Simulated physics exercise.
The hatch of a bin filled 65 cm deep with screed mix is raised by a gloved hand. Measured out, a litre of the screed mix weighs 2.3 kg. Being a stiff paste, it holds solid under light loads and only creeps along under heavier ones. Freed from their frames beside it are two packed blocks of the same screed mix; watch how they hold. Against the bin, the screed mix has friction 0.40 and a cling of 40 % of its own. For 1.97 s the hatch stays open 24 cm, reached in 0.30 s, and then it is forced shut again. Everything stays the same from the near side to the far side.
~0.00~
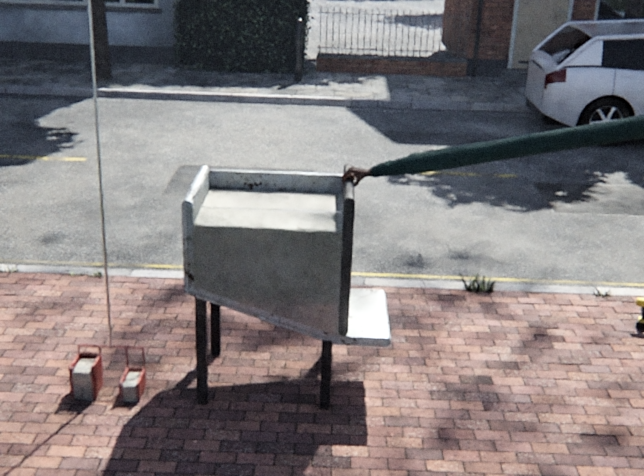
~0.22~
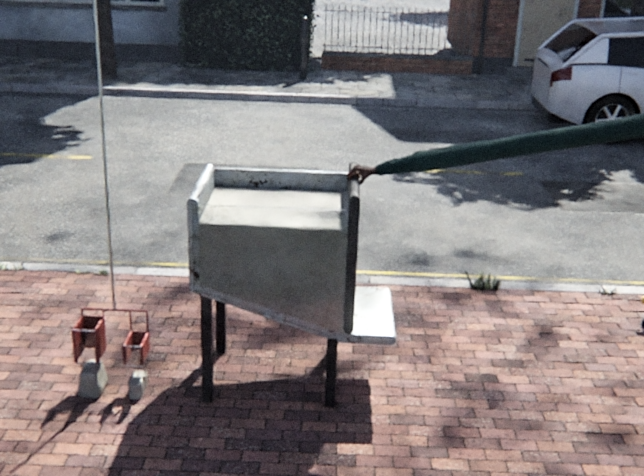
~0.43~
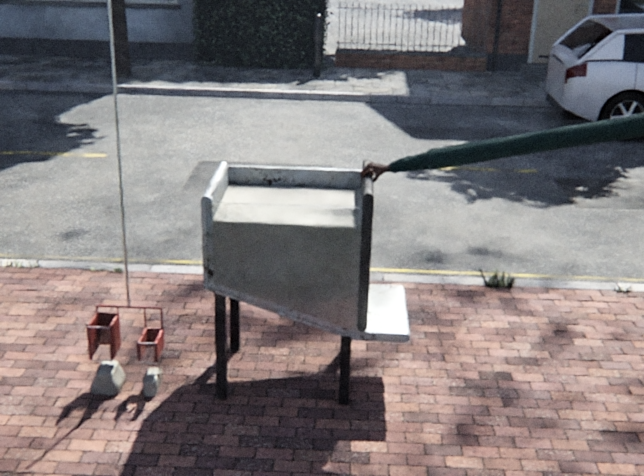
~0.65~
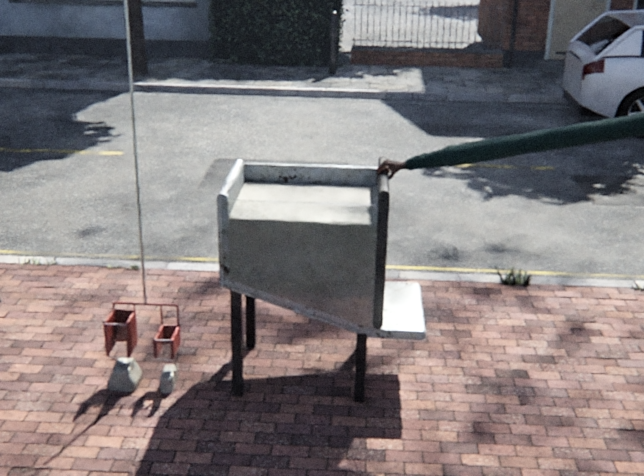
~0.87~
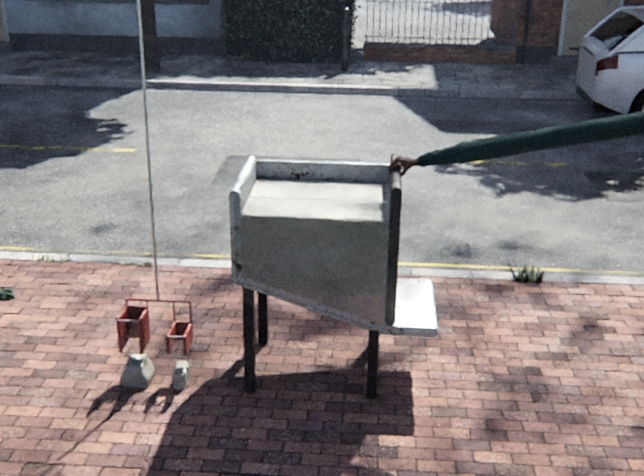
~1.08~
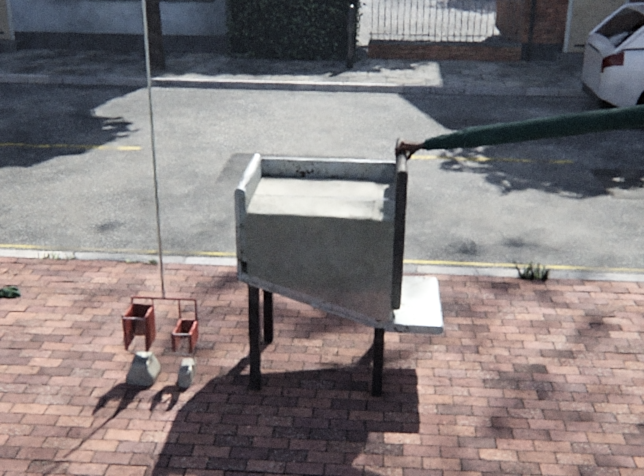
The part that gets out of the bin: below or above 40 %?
Lab note - outcome greater than 40 %.
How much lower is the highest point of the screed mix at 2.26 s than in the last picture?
About 12 cm.
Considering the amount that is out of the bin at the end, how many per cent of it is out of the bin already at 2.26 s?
That figure sits at some 60 percent.
After 1.62 s, the hatch is 24 cm open and 14 % is out.
After 2.26 s, the hatch is 24 cm open and 35 % is out.
After 2.90 s, the hatch is 24 cm open and 48 % is out.
After 3.54 s, the hatch is 6.1 cm open and 56 % is out.
After 4.23 s, at the end, the hatch is shut and 57 % is out.
